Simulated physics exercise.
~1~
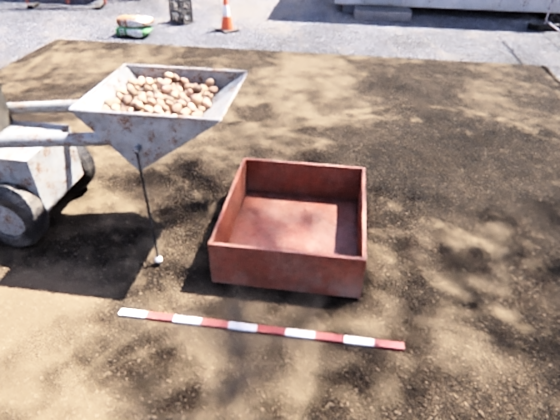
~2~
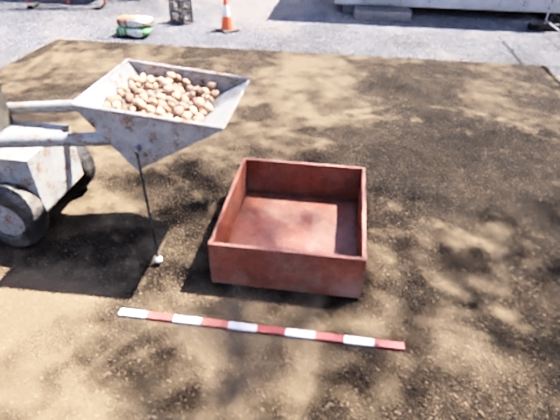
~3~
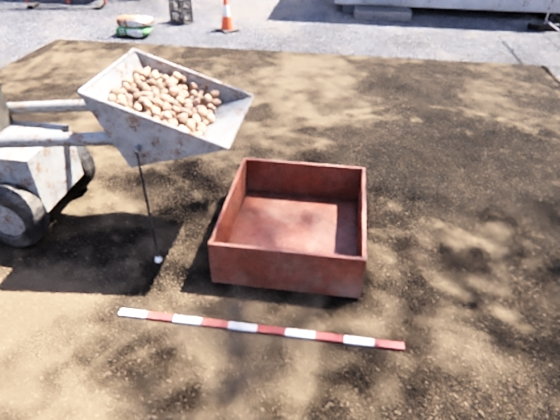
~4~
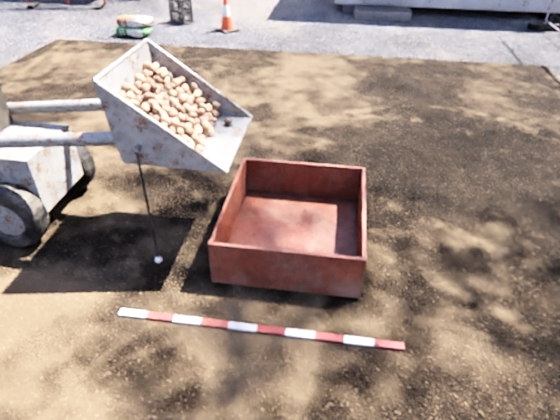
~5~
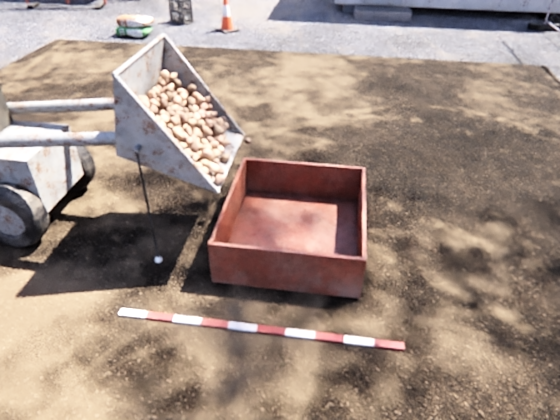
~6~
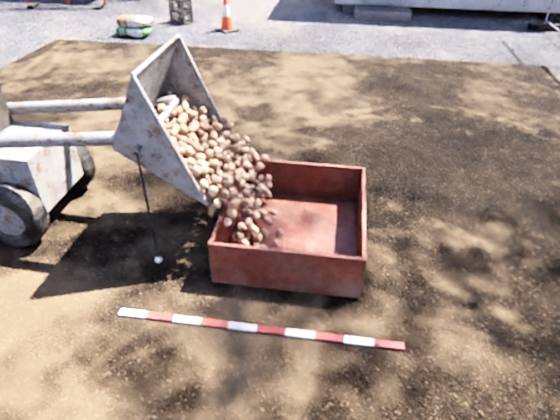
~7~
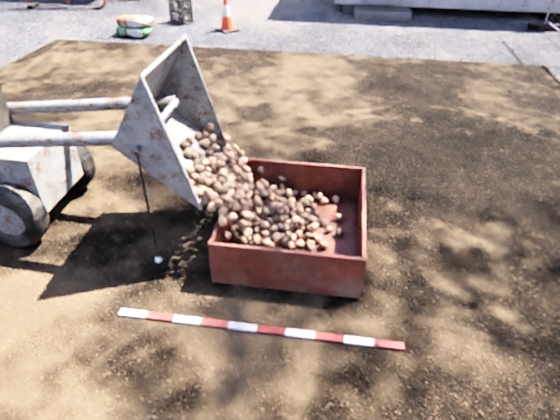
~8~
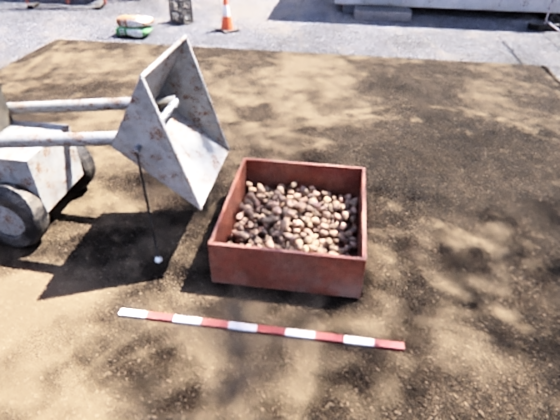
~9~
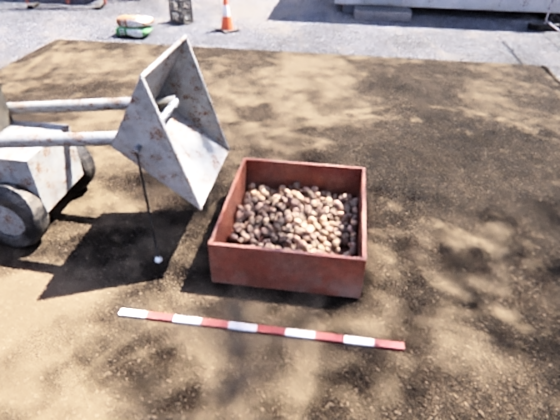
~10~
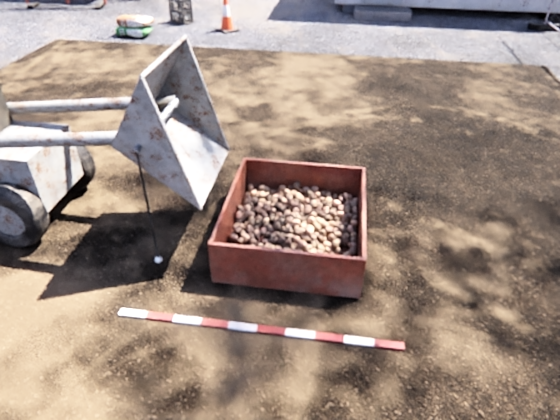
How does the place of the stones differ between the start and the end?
At the start the stones are heaped in the raised grey bucket on the left. At the end they lie in the red bin, lower and to the right.
